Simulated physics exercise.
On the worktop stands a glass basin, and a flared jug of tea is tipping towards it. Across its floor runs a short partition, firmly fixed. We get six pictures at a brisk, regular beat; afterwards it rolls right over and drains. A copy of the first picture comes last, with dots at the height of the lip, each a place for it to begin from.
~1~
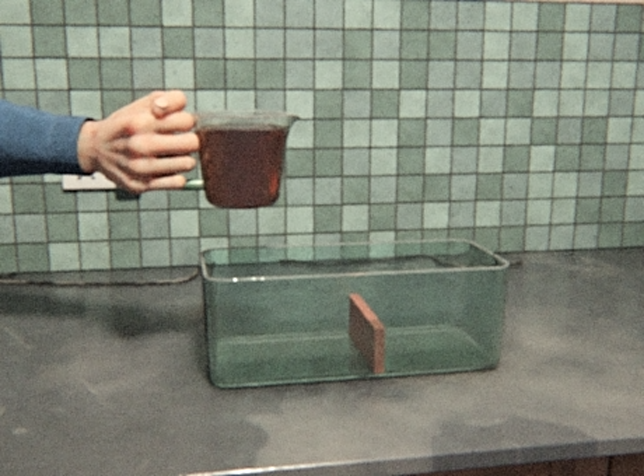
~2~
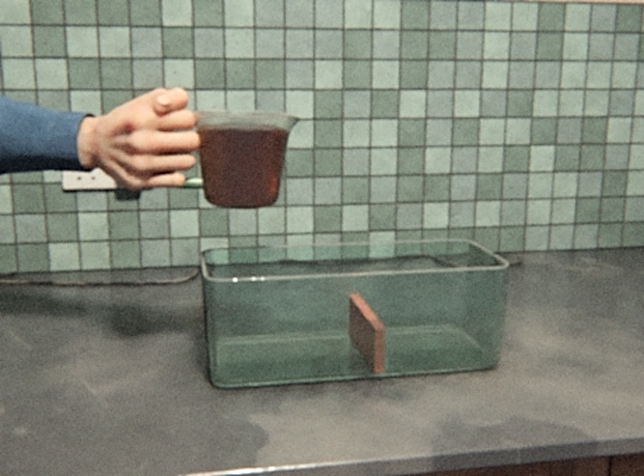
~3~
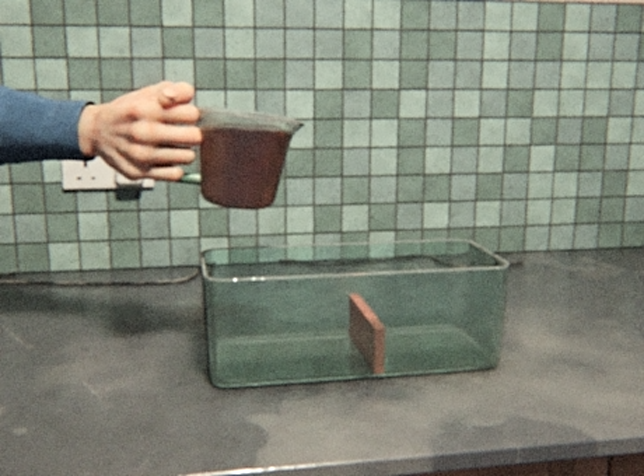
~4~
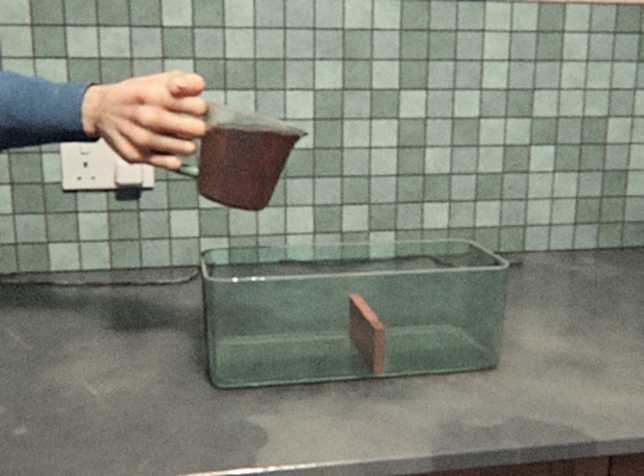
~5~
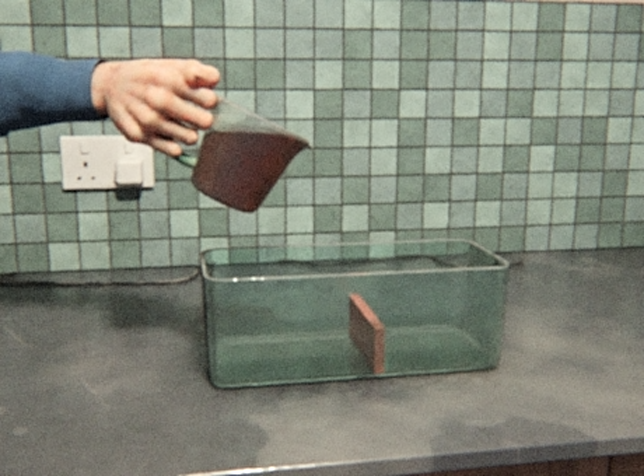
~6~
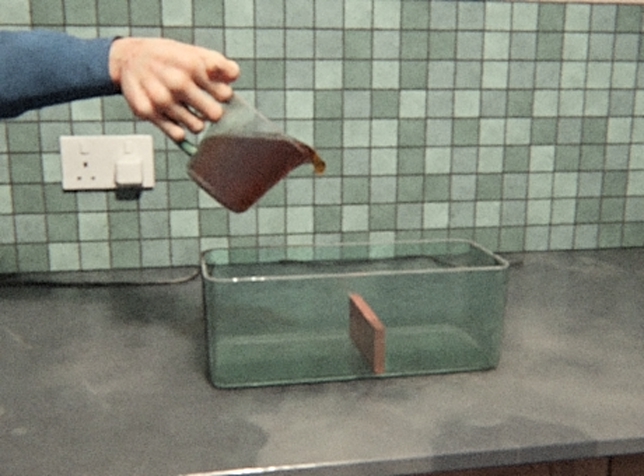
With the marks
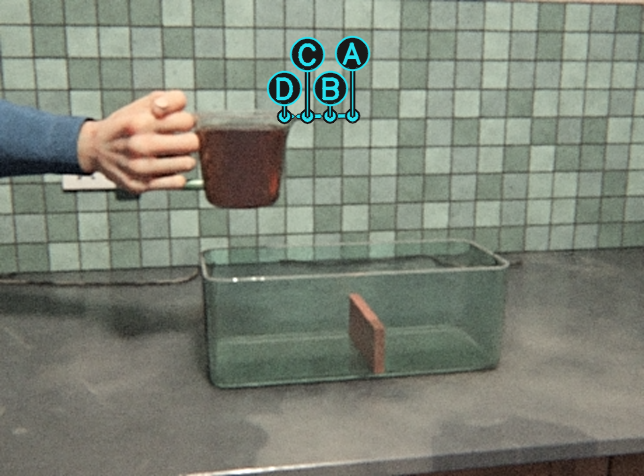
A hand holding a glass jug of brown tea tilts it steadily to the right above a clear basin with a short reddish partition on its floor, and tea begins to run over the lip of the jug.
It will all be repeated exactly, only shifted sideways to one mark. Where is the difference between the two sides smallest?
Choose B.
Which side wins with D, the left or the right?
The left one.
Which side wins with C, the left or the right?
More ends on the left.
In cyan, A at (352, 115); B at (330, 116); C at (307, 116); D at (284, 116).
For spot A, about 20 % ends left of the wall and 79 % right of it.
For spot B, about 48 % ends left of the wall and 50 % right of it.
For spot C, about 78 % ends left of the wall and 20 % right of it.
For spot D, about 93 % ends left of the wall and 5 % right of it.
